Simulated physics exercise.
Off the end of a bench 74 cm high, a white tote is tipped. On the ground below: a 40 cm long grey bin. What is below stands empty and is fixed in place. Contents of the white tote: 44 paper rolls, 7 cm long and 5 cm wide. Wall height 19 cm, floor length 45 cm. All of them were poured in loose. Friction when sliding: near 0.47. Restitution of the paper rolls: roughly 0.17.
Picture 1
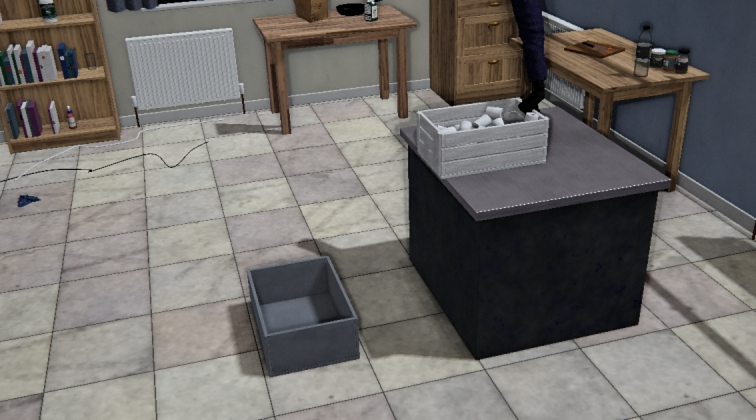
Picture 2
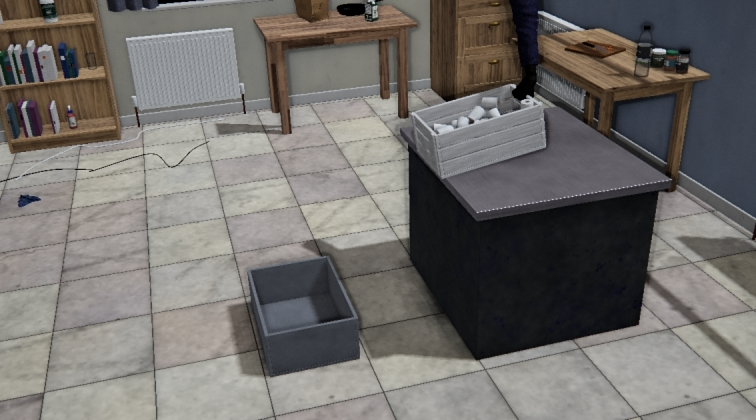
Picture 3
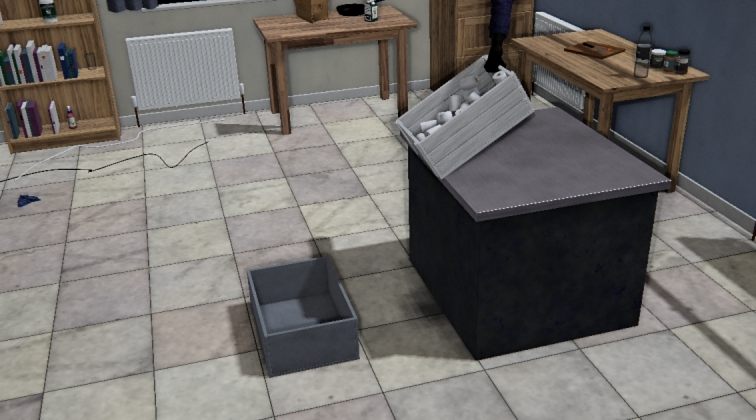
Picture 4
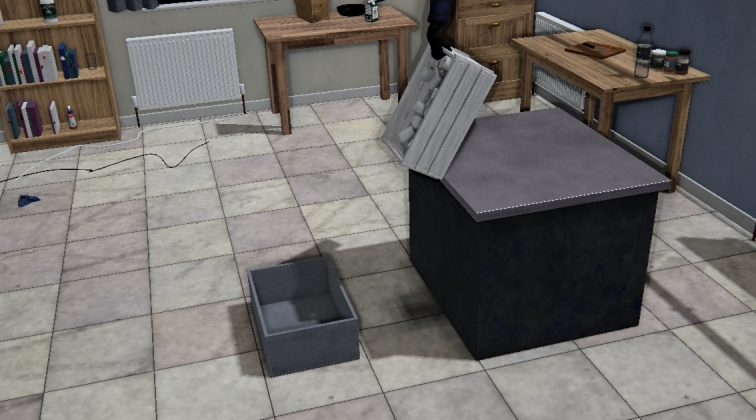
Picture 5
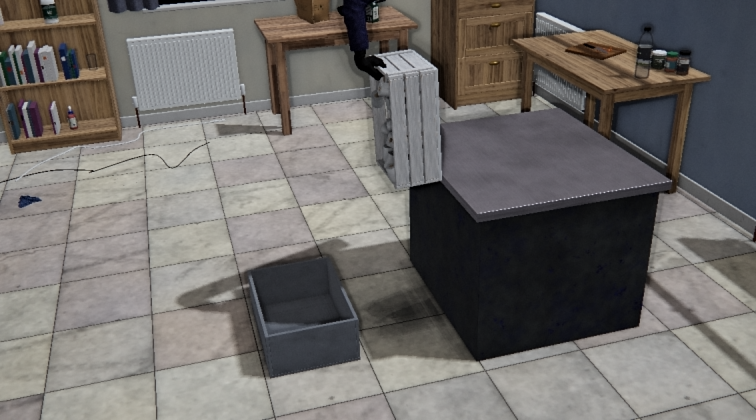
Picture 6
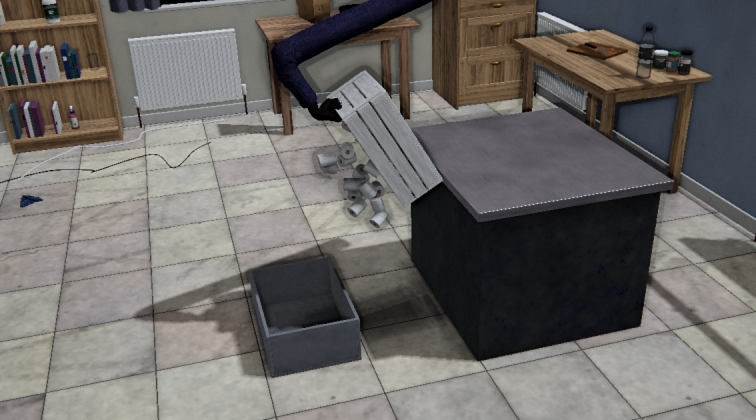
A white tote of paper rolls is tipped leftward by a dark-sleeved arm, and rolls tumble out.
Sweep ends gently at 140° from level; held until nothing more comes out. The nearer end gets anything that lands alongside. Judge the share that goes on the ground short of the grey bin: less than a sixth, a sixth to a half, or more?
Tally for the ground short of the grey bin: From one sixth to one half of them.
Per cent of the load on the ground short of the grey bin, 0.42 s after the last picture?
Close to 25 in a hundred.
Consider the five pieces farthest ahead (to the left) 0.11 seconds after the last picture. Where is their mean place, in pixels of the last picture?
They are centred near (303, 240).
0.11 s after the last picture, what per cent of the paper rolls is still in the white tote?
Some 25 per cent, more or less.
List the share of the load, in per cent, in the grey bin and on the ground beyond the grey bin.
Roughly 60 and 0 per cent.
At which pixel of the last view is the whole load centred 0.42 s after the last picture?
The centre sits near (315, 320).
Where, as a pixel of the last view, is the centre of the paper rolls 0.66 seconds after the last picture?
Estimated centre in the last picture: (317, 323).
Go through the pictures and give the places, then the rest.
In the first picture (each is followed by its nearest rim corner in this view), white tote, (444, 134); grey bin, (268, 335); 0° from level; none out.
The second picture shows white tote, (438, 135); 9° from level.
The third picture shows white tote, (420, 143); 31° from level.
The fourth picture shows white tote, (403, 161); 61° from level.
The fifth picture shows white tote, (396, 186); 92° from level.
The sixth picture shows white tote, (402, 205); grey bin, (270, 336); 120° from level; 14 out, the lowest roll at (379, 218).
Then, 0.11 s after the last picture, tilt 134°; 10 still in the white tote and 34 in the air.
Then, 0.24 s after the last picture, tilt 140°; 1 still in the white tote, 18 in the grey bin, 1 on the ground short of the grey bin, 1 on the ground beyond the grey bin and 23 in the air.
Then, 0.42 s after the last picture, tilt 140°; 26 in the grey bin, 10 on the ground short of the grey bin, 1 on the ground beyond the grey bin and 7 in the air.
When it is over (0.66 s after the last picture), 26 in the grey bin, 17 on the ground short of the grey bin and 1 on the ground beyond the grey bin. Asked share, 17 of 44, 39 per cent.
